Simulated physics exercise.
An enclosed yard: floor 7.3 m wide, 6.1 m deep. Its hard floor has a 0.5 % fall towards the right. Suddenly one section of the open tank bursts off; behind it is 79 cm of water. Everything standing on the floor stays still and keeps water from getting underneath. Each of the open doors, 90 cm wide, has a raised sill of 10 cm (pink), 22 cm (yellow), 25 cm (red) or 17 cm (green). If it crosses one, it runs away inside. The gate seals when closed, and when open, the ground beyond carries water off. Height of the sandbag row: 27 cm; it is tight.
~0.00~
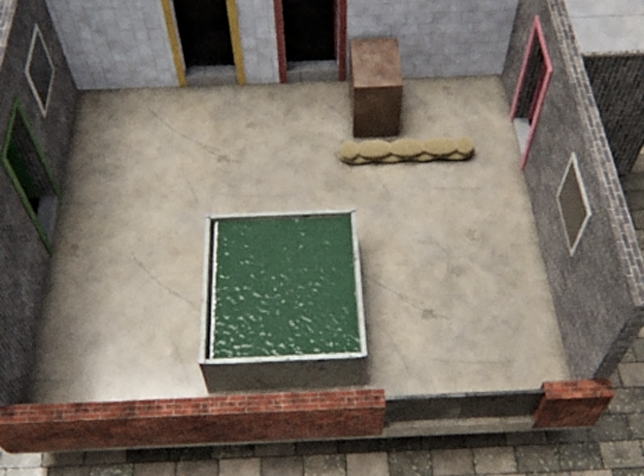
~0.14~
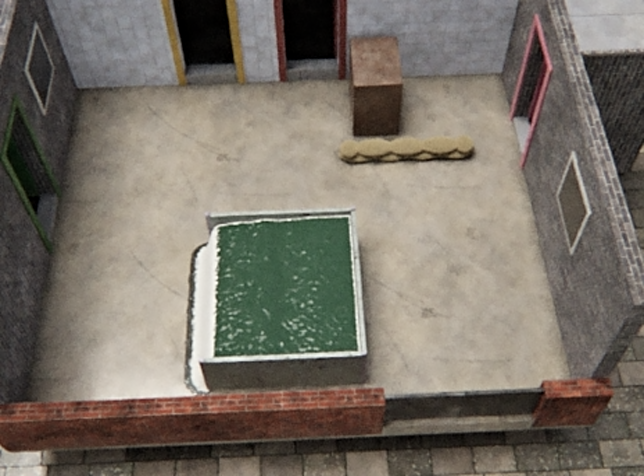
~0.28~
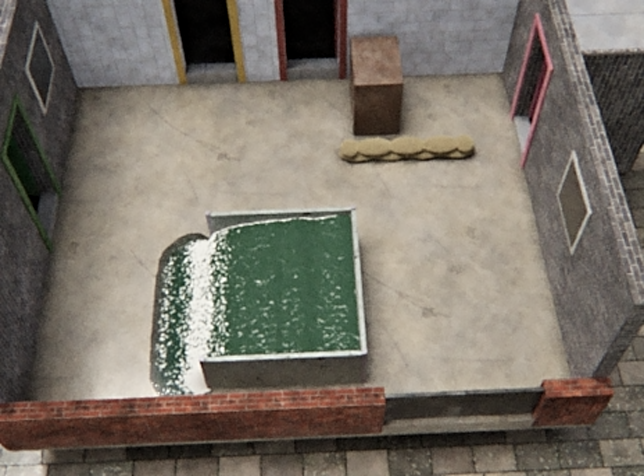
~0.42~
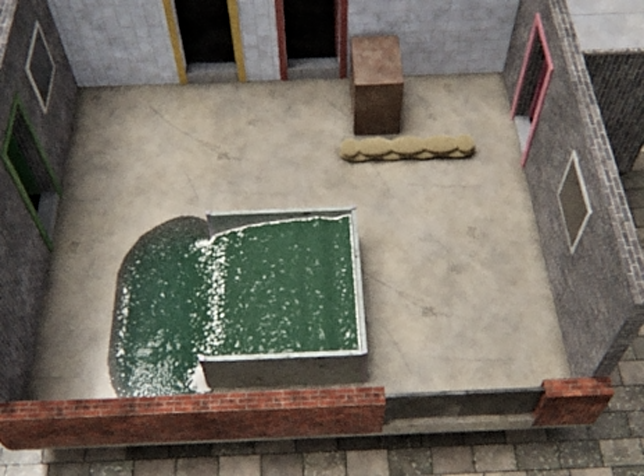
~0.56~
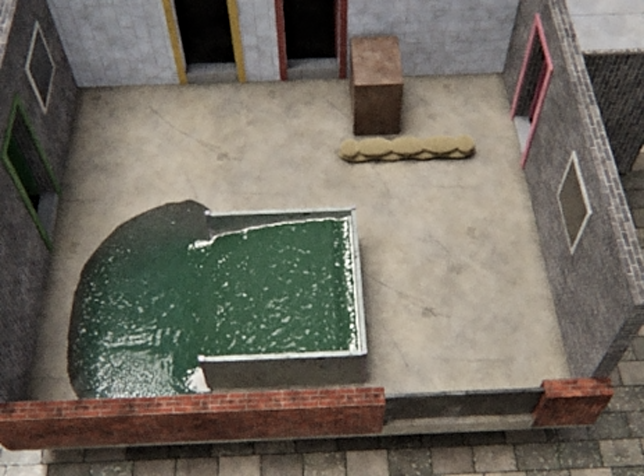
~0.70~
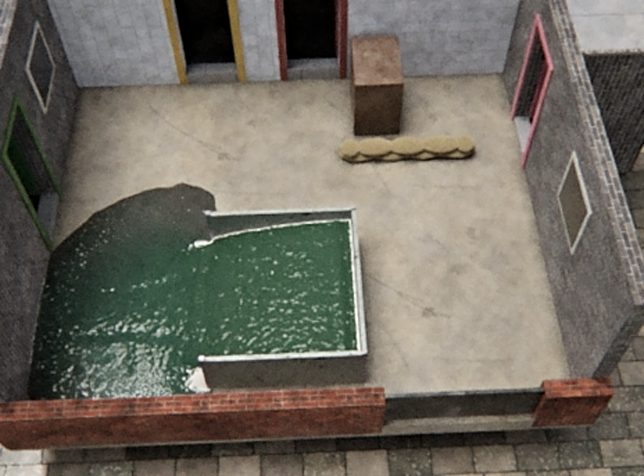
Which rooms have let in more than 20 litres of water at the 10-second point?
As I see it, pink door: Falls short; yellow door: Falls short; red door: Falls short; green door: Tops the amount.
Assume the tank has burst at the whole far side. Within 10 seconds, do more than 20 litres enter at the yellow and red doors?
At yellow the amount is higher than the mark, while at red it is higher than the mark.
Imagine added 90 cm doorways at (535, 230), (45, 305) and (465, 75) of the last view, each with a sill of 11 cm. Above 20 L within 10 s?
Check each in turn: The first fails, the second succeeds, the third fails.
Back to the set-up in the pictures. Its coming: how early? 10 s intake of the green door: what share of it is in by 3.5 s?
Some 95 per cent by then.
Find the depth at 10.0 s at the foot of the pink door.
About 9.0 cm.
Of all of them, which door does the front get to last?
Door: Pink.
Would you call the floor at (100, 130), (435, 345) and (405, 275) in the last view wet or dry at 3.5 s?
Soaked, untouched, untouched.
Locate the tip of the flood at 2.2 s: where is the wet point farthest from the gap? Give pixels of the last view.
Roughly at pixel (78, 93).
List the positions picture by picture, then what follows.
The first picture shows still water, 79 cm deep, in the open tank at (282, 285).
In the second picture, water pours out at (212, 306) and has run 1.2 m, to (206, 391); typically 10 cm deep outside, 79 cm at the open tank's back.
In the third picture, water pours out at (213, 306) and has run 1.4 m, to a hidden place; typically 14 cm deep outside, 79 cm at the open tank's back.
In the fourth picture, the front is at a hidden place, 1.7 m from the gap at (214, 307); 3.7 m2 of floor is under water; 75 cm left at the back of the open tank.
In the fifth picture, water pours out at (213, 307) and has run 2.1 m, to a hidden place; typically 10 cm deep outside, 67 cm at the open tank's back.
In the sixth picture, the front is at (30, 381), 2.7 m from the gap at (213, 307); 8.0 m2 of floor is under water; 68 cm left at the back of the open tank.
After 1.4 s water covers 25 % of the floor and is deepest (57 cm) near (25, 410); pink door not reached, yellow door not reached, red door not reached, green door 28 cm at the sill, 5 L in.
After 2.2 s water covers 30 % of the floor and is deepest (48 cm) near (25, 410); pink door not reached, yellow door not reached, red door not reached, green door 27 cm at the sill, 37 L in.
After 3.5 s water covers 45 % of the floor and is deepest (32 cm) near (77, 101); pink door not reached, yellow door 14 cm at the sill, 0 L in, red door 2 cm at the sill, 0 L in, green door 18 cm at the sill, 65 L in.
After 6.0 s water covers 75 % of the floor and is deepest (28 cm) near (330, 84); pink door 4 cm at the sill, 0 L in, yellow door 16 cm at the sill, 0 L in, red door 17 cm at the sill, 0 L in, green door 8 cm at the sill, 67 L in.
After 10.0 s water covers 95 % of the floor and is deepest (14 cm) near (315, 232); pink door 9 cm at the sill, 7 L in, yellow door 10 cm at the sill, 0 L in, red door 11 cm at the sill, 0 L in, green door 10 cm at the sill, 67 L in.
